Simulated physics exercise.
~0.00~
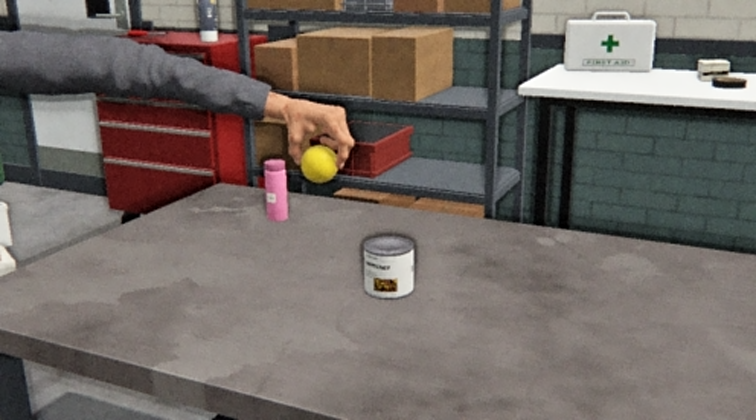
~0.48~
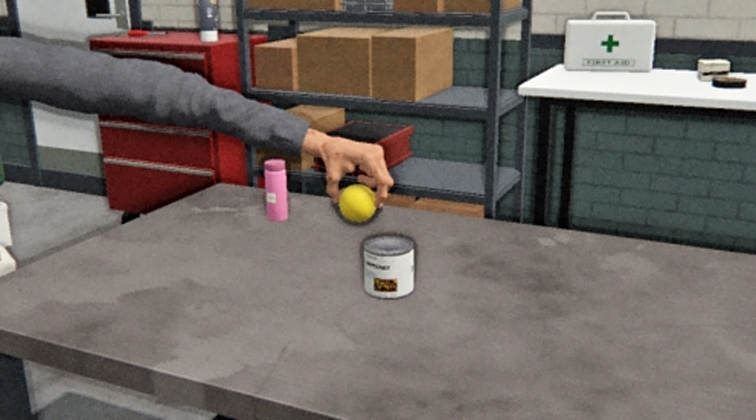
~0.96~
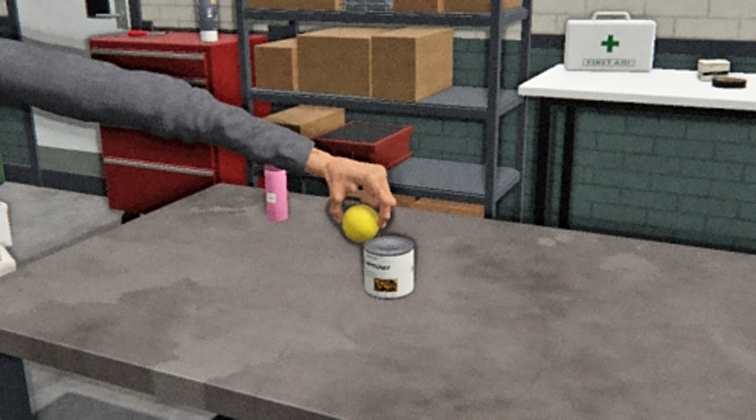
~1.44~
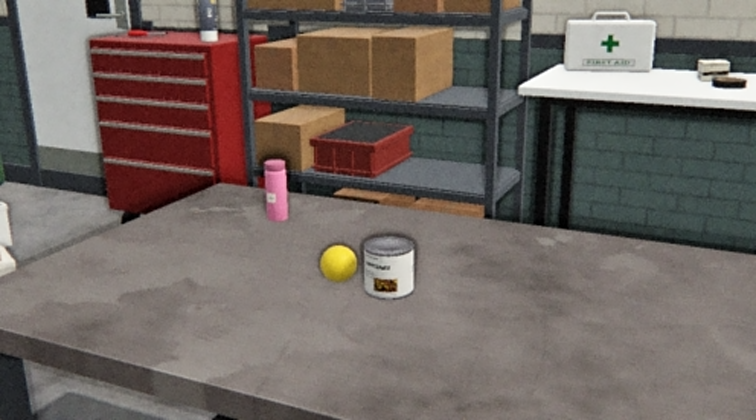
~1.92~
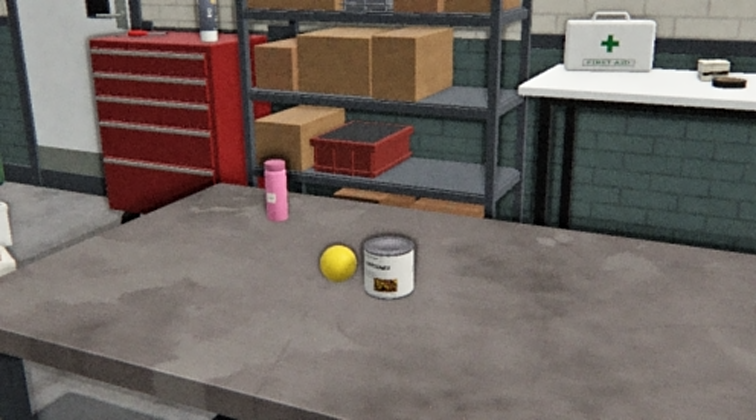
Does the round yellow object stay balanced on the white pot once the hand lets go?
No, it does not stay up. It ends on the table just left of the white pot, which still stands in its place.
